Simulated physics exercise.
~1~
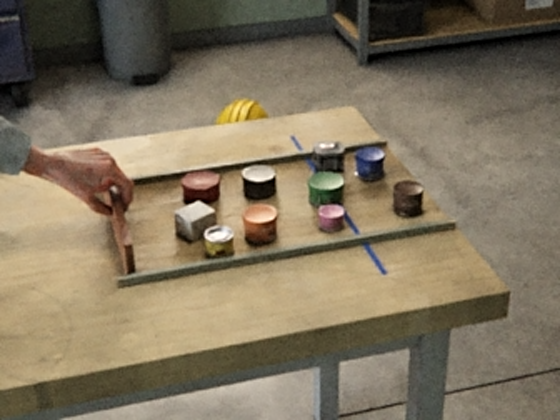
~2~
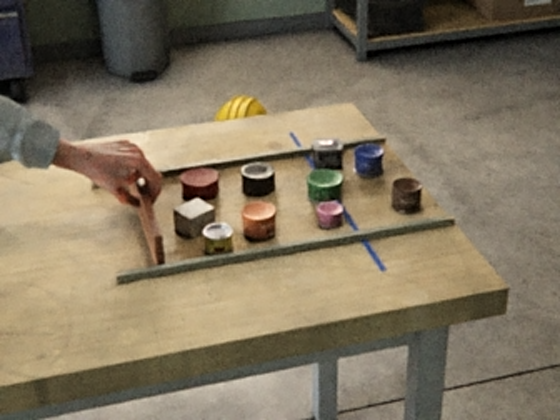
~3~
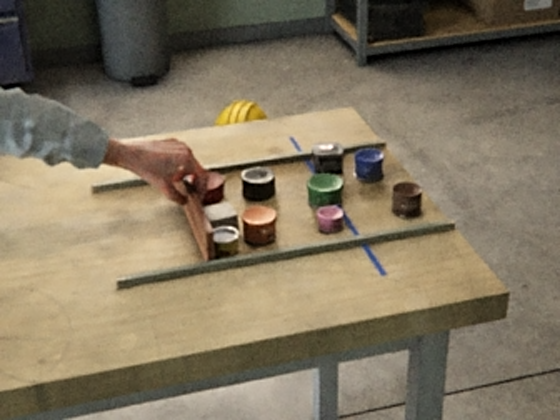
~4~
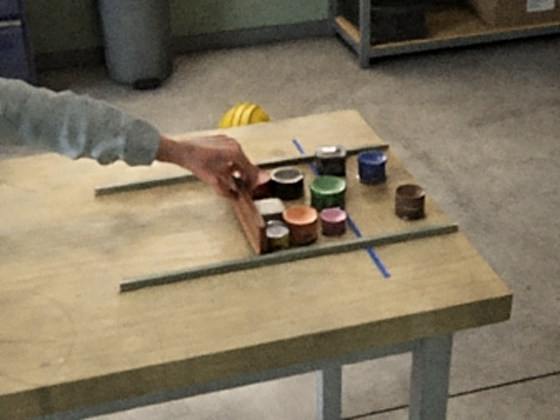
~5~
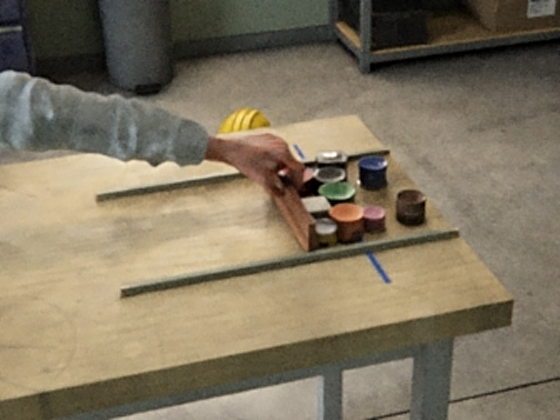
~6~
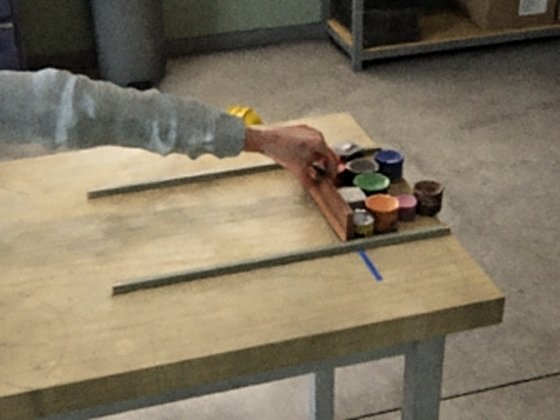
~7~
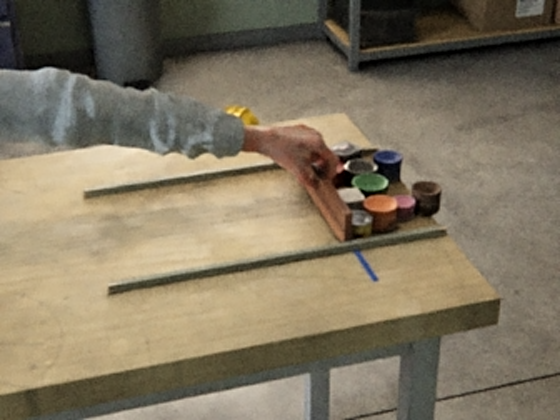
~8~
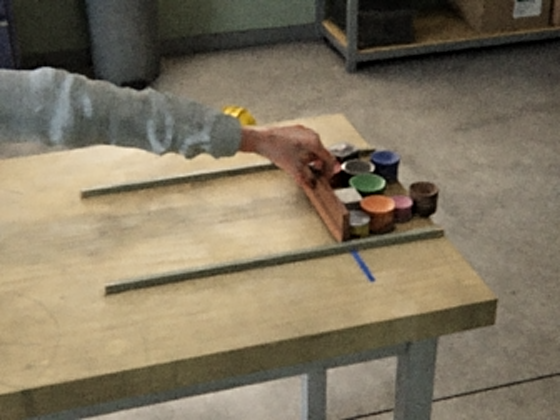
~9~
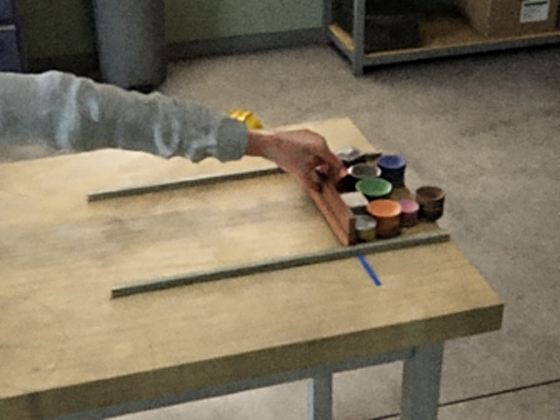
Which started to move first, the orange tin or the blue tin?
The orange tin started to move first. The blue tin stayed where it was until later, when the board had pushed the bunch closer to the table's right end.
A reddish-brown board, held upright by a hand, slid right along the table between two strips, gathering small tins and a pale block into a tight cluster. It stopped with them bunched near the table's right end, and none fell off.
